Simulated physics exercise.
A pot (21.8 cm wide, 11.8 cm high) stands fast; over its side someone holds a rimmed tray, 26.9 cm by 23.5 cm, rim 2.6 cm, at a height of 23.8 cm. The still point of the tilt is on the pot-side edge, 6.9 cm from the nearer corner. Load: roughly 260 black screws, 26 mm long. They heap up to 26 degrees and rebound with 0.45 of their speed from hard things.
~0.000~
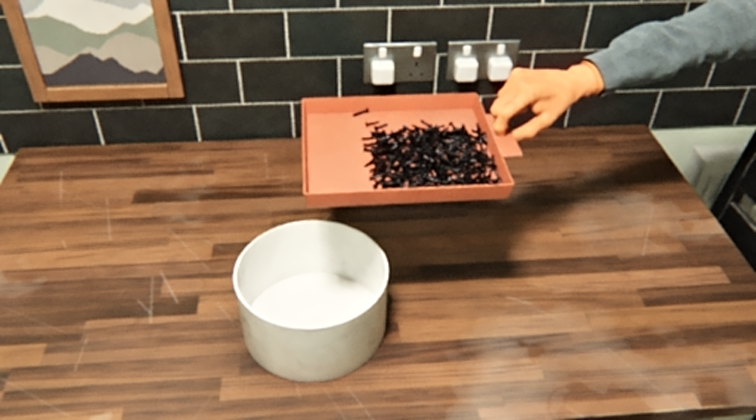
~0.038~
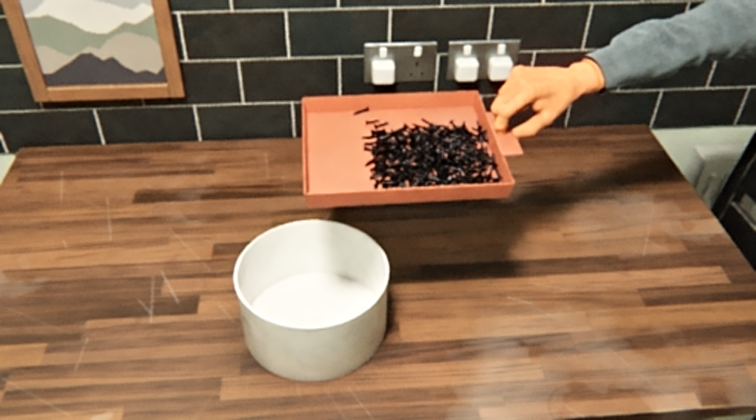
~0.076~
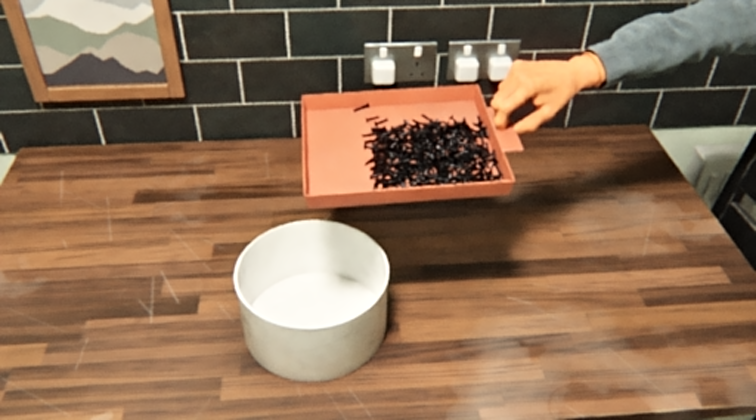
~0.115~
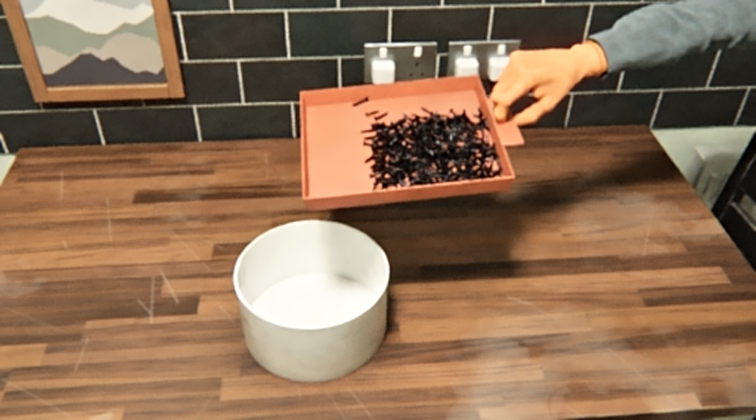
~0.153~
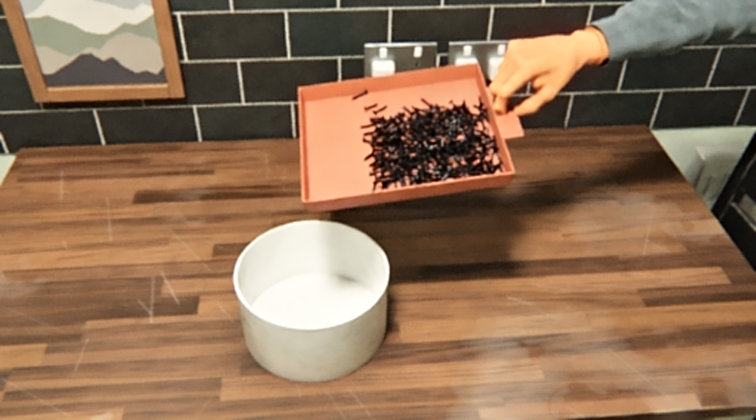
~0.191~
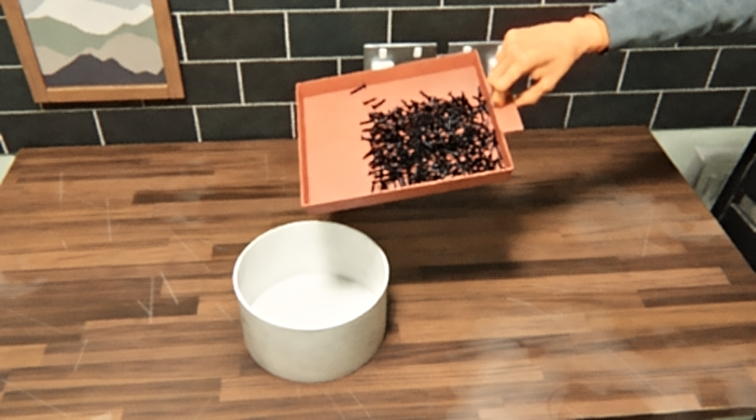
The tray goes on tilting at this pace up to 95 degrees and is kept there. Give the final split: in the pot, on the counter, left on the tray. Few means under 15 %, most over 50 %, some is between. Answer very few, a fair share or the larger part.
Pot: The larger part, counter: Very few, tray: Very few.
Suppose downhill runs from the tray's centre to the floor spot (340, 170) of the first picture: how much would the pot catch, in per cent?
About 80 per cent.
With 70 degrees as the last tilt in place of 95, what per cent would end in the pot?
In that case some 80 per cent.
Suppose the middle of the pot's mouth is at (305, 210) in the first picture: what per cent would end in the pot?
Some 0 per cent.
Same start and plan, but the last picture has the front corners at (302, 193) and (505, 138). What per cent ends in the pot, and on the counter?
Pot 35, counter 65.
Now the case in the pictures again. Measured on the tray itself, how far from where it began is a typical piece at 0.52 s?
Roughly 6 cm.
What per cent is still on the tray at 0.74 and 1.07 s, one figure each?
About 65, 5.
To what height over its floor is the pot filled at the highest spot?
Some 3.0 cm.
After 0.52 s, tilt 55 degrees; the tray holds 100 %, the pot 0 %.
After 0.74 s, tilt 81 degrees; the tray holds 65 %, the pot 10 %.
After 1.07 s, tilt 95 degrees; the tray holds 5 %, the pot 90 %.
By 1.8 s all is still; pot 100 %, counter 0 %, tray 0 %.
